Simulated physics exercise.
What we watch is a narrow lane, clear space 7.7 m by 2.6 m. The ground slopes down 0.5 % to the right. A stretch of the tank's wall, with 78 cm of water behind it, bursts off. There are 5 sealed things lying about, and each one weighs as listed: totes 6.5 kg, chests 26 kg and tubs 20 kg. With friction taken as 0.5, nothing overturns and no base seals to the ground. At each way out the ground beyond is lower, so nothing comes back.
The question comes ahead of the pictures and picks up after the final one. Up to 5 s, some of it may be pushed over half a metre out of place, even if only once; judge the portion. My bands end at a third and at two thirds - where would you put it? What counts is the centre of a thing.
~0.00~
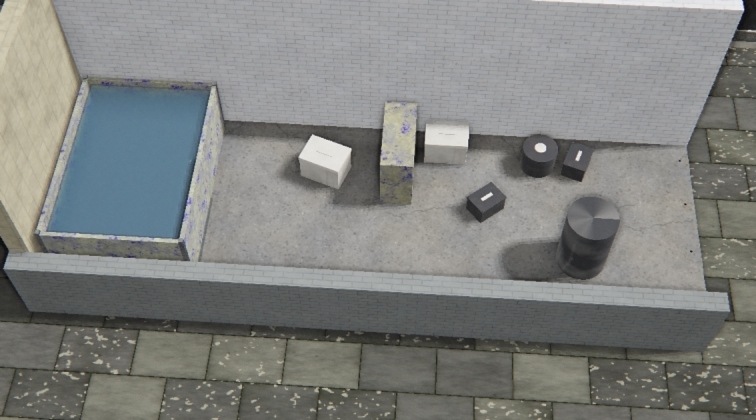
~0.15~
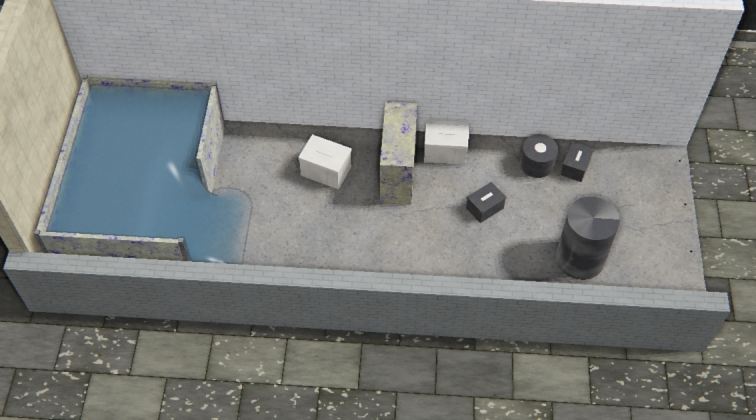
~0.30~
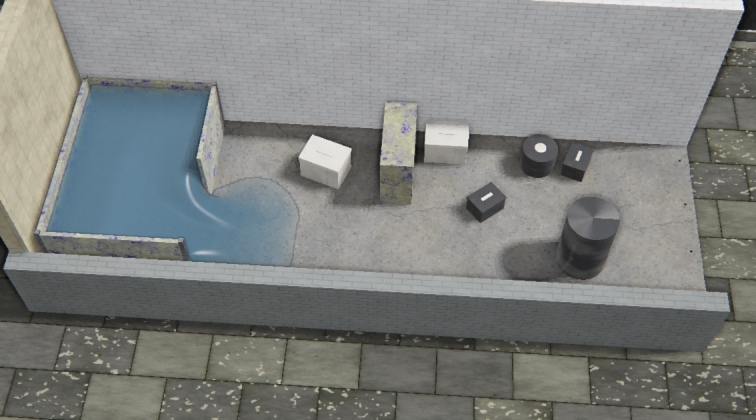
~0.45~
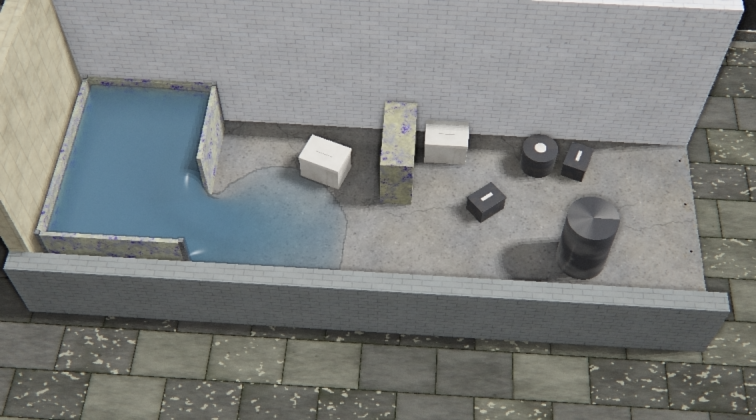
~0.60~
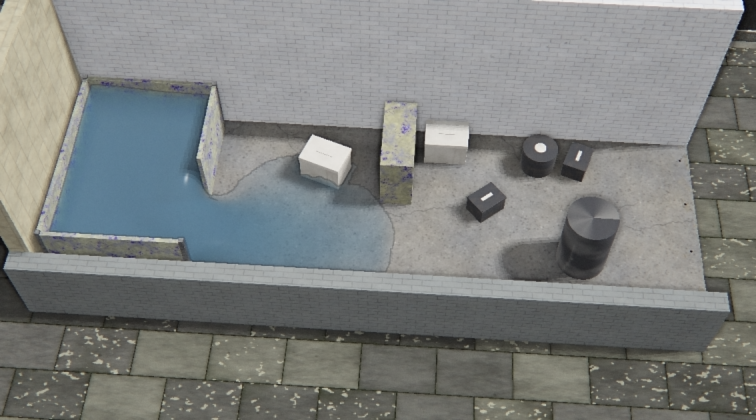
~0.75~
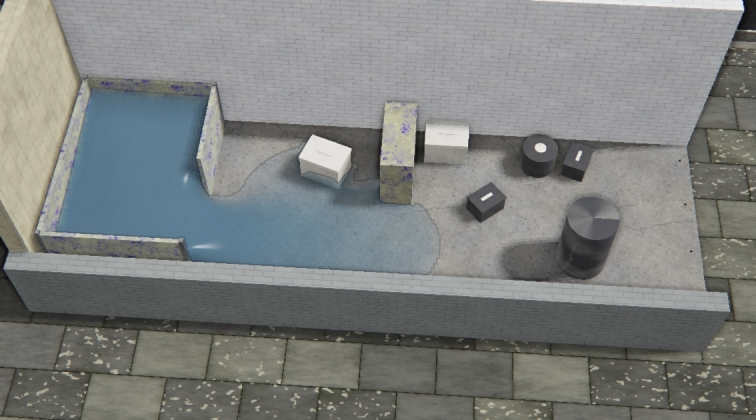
A third to just under two thirds.
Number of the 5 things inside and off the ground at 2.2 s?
My tally comes to 1.
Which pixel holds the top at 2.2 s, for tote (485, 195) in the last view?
Around (578, 167).
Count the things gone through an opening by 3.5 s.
1.
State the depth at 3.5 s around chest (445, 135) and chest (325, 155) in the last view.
First about 7 cm, second about 10 cm.
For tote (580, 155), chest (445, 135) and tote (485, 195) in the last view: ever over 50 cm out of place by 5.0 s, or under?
Taking them in order, the first is beyond the mark, the second within the mark and the third beyond the mark.
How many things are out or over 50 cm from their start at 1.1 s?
At that moment it comes to 0.
After 1.1 s 0 of 5 are over 50 cm from their spots; 0 afloat.
After 2.2 s 1 of 5 are over 50 cm from their spots; 1 afloat.
After 3.5 s 1 of 5 are over 50 cm from their spots; 2 afloat.
After 5.0 s 3 of 5 are over 50 cm from their spots, and 3 have been at some point; 1 afloat.
